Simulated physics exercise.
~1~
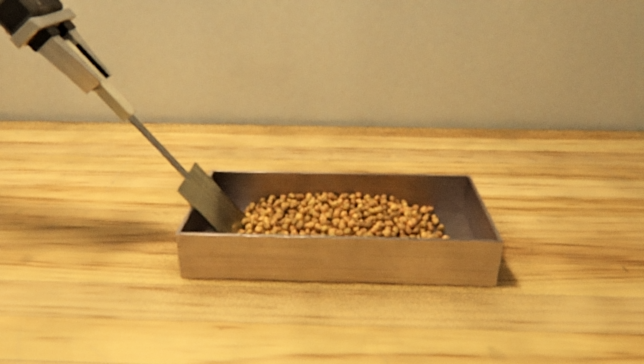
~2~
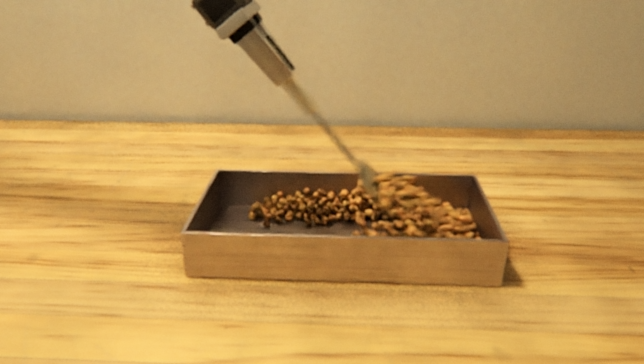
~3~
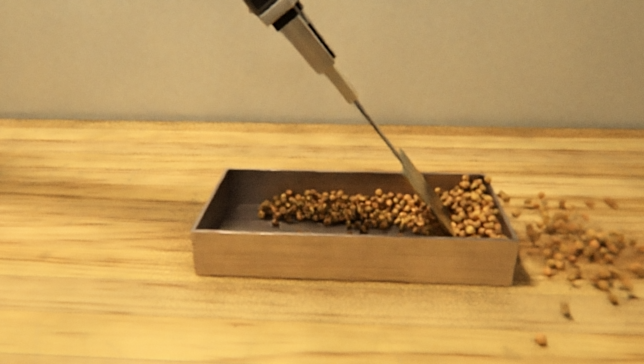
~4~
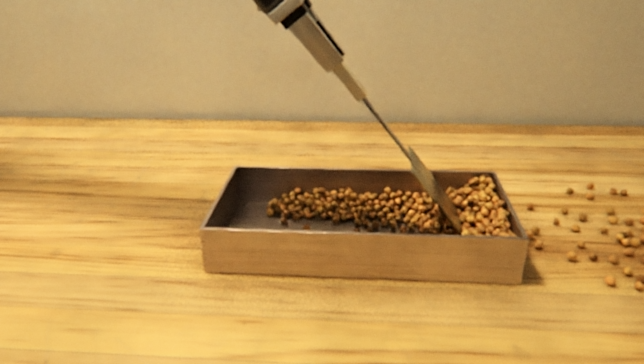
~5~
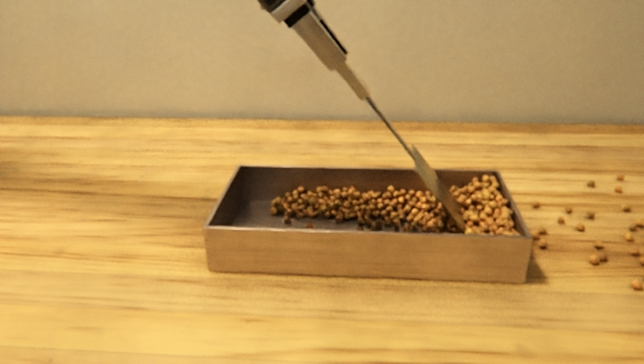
A robot arm sweeps a spatula right through chickpeas in a tin, spilling some outside.
